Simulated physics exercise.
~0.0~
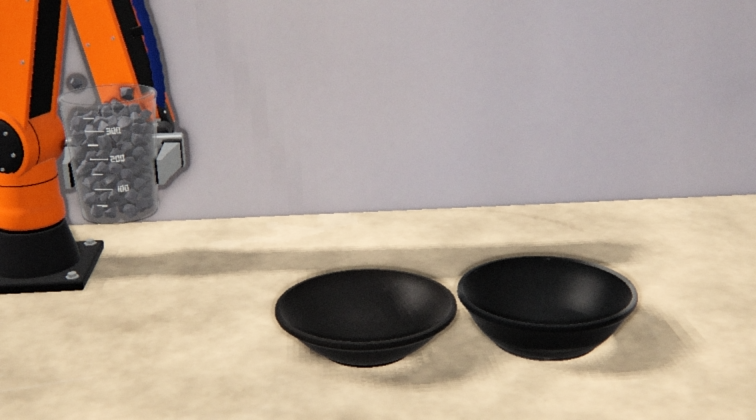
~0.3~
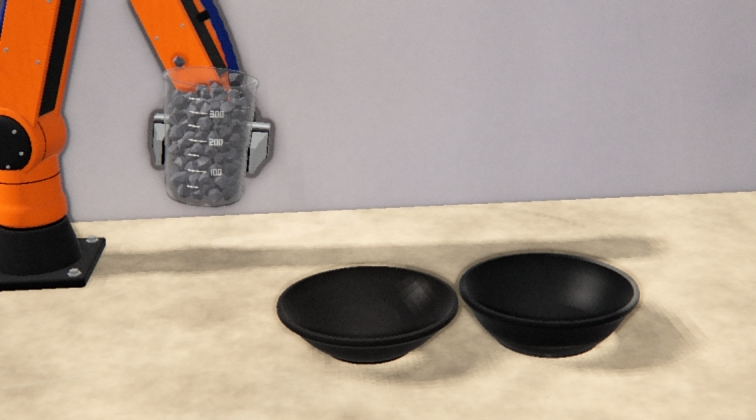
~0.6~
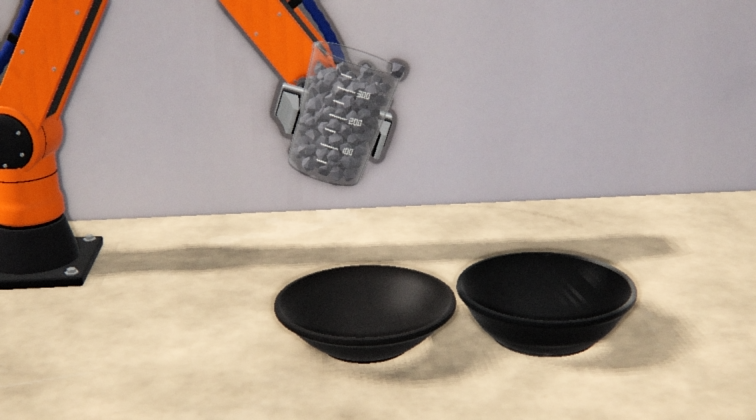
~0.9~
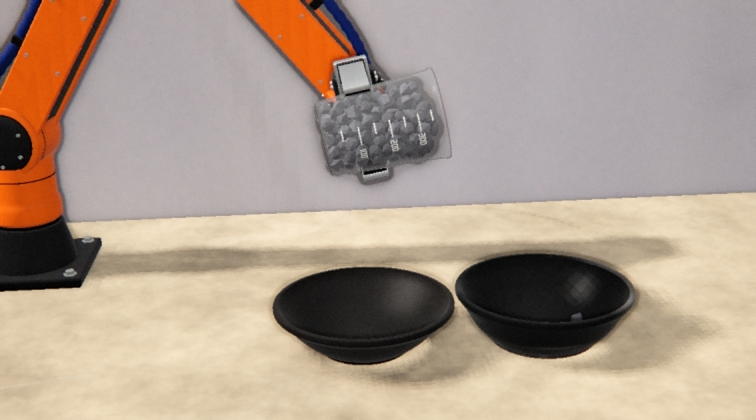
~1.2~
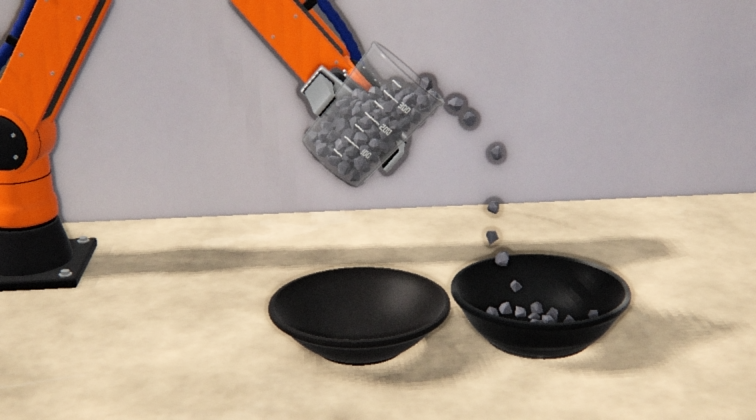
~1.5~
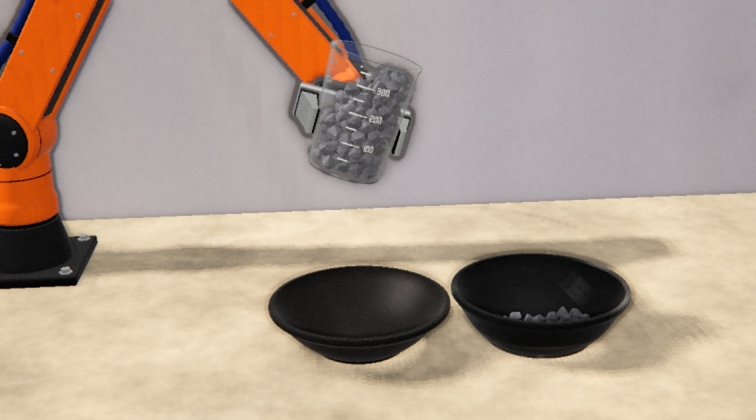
An orange robot arm at the left, seen from the side and slightly above, holds a clear beaker of grey pebbles over a pale, mottled tabletop before a plain greyish wall. Two black bowls stand empty side by side to the right. The arm carries the beaker rightward, leaning it a little, then tips it onto its side above the bowls. Pebbles tumble from its mouth in a thin stream and collect in the right bowl as the beaker starts to tilt back. It ends nearly upright, still mostly full, with a small heap in the right bowl and the left one empty.
